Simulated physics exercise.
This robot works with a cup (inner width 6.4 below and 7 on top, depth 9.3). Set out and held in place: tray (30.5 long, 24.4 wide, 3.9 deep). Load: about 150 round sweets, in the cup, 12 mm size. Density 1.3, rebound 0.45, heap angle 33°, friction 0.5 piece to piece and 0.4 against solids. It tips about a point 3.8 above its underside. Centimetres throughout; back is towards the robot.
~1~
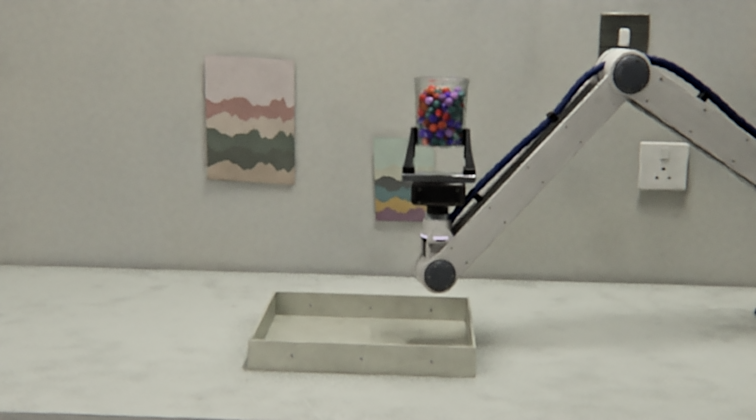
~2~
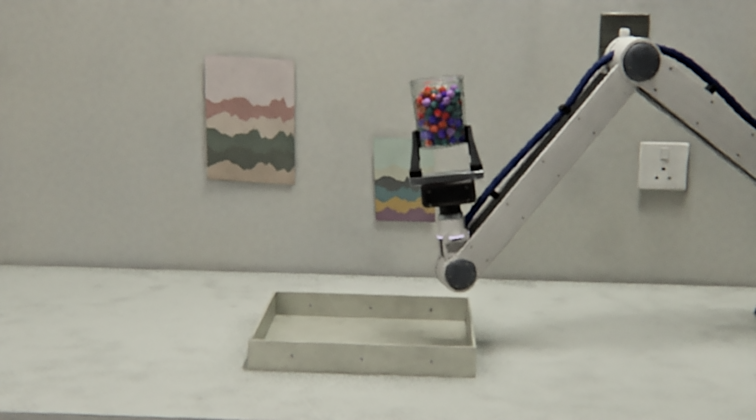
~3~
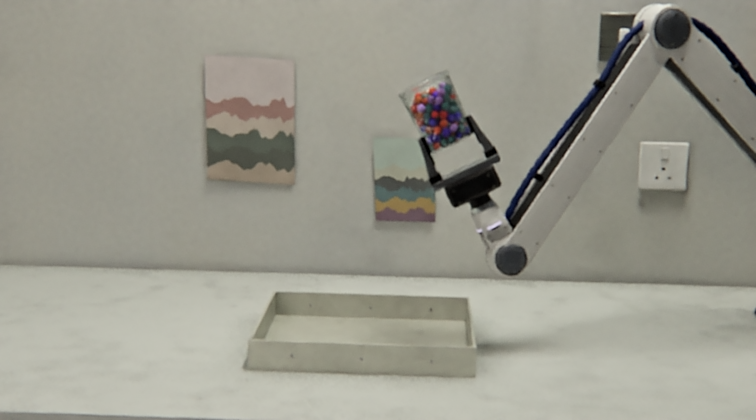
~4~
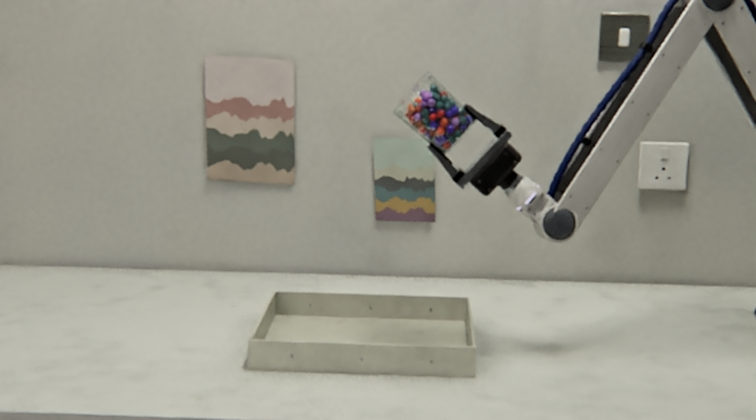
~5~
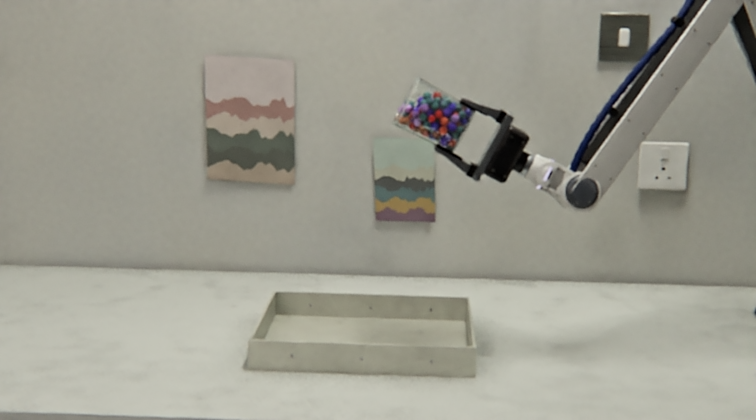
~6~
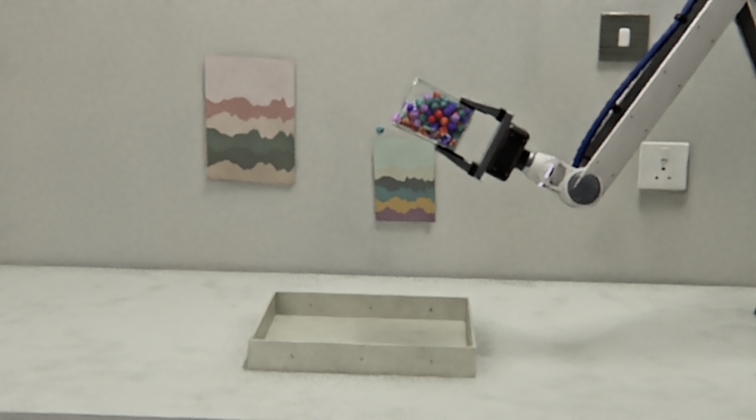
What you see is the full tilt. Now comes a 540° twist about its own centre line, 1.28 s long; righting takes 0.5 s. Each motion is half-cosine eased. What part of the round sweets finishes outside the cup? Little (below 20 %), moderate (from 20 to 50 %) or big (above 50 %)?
Outside the cup the share is little, below 20 %.
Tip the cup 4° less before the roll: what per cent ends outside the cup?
About 5 per cent.
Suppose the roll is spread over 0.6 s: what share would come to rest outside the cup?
Then about 0 per cent.
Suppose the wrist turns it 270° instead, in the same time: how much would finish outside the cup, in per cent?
In that case some 5 per cent.
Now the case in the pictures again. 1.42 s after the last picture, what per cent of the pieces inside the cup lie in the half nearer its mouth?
About 40 per cent.
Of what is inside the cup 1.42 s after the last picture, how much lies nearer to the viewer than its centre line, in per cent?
Some 55 per cent.
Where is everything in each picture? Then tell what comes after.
Cup middle at (441, 113), upright; upper third of the load around (440, 98), from x 420 to 460, top at y 90; 151 in the cup, in the first picture.
Cup middle at (440, 113), tipped 8°; upper third of the load around (440, 99), from x 420 to 460, top at y 85, in the second picture.
Cup middle at (438, 114), tipped 27°; upper third of the load around (436, 100), from x 415 to 465, top at y 85, in the third picture.
Cup middle at (436, 115), tipped 49°; upper third of the load around (433, 104), from x 410 to 470, top at y 90, in the fourth picture.
Cup middle at (435, 116), tipped 63°; upper third of the load around (435, 107), from x 400 to 465, top at y 95, in the fifth picture.
Cup middle at (435, 116), tipped 65°; upper third of the load around (437, 107), from x 380 to 465, top at y 95; 150 in the cup, 1 in flight or on a rim, in the sixth picture.
Then, 0.71 s later, tipped 65°, highest piece 38 above the table; 145 in the cup, 4 in the tray, 2 in flight or on a rim.
Then, 1.42 s later, tipped 53°, highest piece 38 above the table; 139 in the cup, 12 in the tray.
Then, 1.98 s later, upright, highest piece 39 above the table; 139 in the cup, 12 in the tray.
Then, 2.68 s later, upright, highest piece 39 above the table; 139 in the cup, 12 in the tray.
At rest, 139 in the cup, 12 in the tray. That is 8 % outside the cup.
